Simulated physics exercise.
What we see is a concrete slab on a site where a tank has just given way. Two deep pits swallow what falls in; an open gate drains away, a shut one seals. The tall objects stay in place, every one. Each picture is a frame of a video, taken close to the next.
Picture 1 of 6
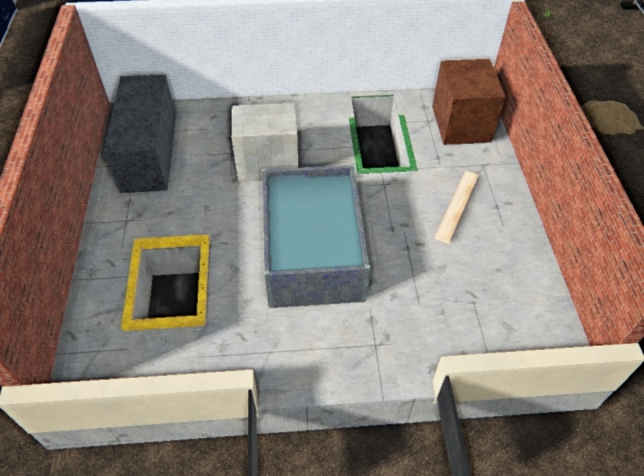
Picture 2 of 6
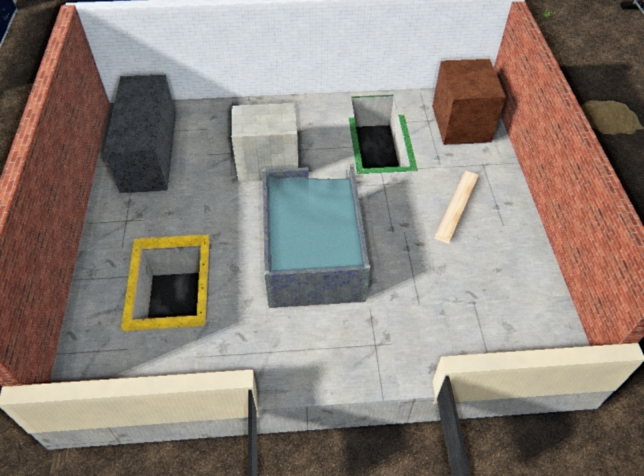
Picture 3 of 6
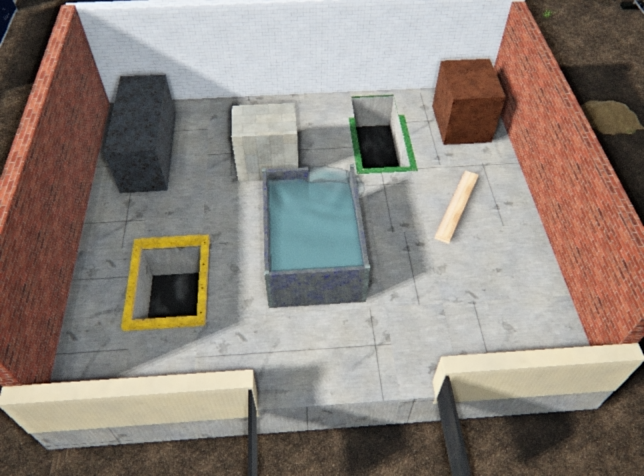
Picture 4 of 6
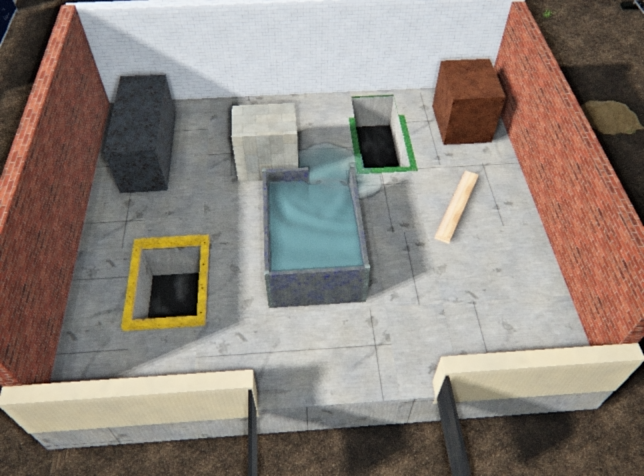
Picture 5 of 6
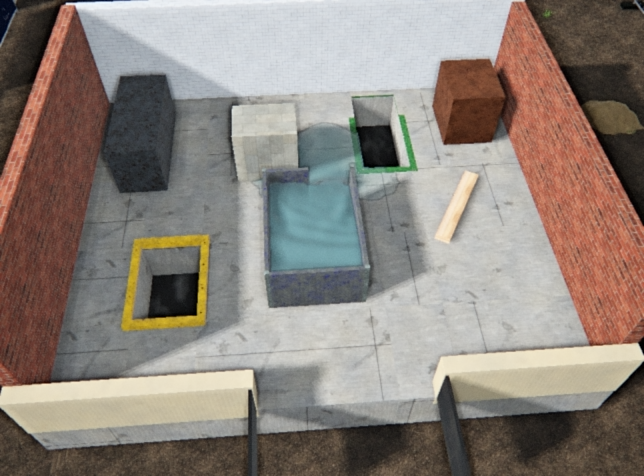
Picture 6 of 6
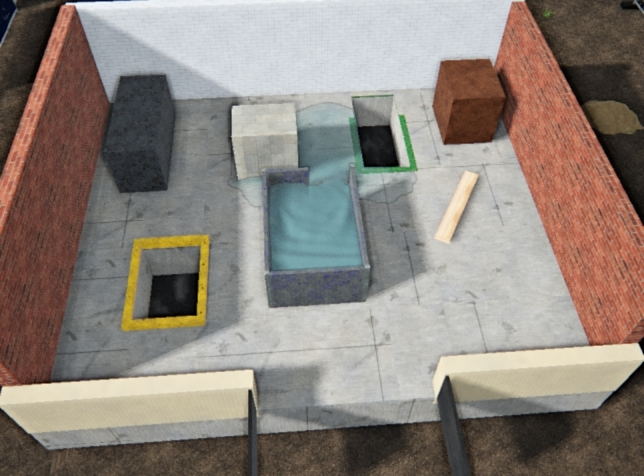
On a walled concrete slab, water pours from the open tank's far side and spreads outward.
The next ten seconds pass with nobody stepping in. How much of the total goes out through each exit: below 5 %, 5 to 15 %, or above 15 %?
In order: The gate gets shy of five per cent. The yellow pit gets shy of five per cent. The green pit gets in excess of fifteen per cent.
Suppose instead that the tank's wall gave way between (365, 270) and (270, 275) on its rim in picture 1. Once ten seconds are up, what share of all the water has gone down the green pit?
Green takes 0 in a hundred.
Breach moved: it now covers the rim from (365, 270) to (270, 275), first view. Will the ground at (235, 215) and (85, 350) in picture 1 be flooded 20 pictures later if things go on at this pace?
Result, point by point: Unwetted; inundated.
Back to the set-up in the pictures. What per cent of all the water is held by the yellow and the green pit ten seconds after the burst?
About 0 and 52 per cent.
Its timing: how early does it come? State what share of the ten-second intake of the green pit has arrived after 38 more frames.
That share would be near 80 %.
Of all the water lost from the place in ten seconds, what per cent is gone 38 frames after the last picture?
Result, approximate: 80 per cent.
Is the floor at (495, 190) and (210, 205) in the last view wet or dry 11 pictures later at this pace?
One after the other: Left dry, waterlogged.
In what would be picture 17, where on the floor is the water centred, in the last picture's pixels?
About (310, 207).
A moment on, water covers 15 % of the floor; the gate 0 %, the yellow pit 0 %, the green pit 8 %.
Next, water covers 20 % of the floor; the gate 0 %, the yellow pit 0 %, the green pit 17 %.
Then, water covers 30 % of the floor; the gate 0 %, the yellow pit 0 %, the green pit 29 %.
Later, water covers 40 % of the floor; the gate 0 %, the yellow pit 0 %, the green pit 42 %.
In the end, water covers 55 % of the floor; the gate 0 %, the yellow pit 0 %, the green pit 51 %.
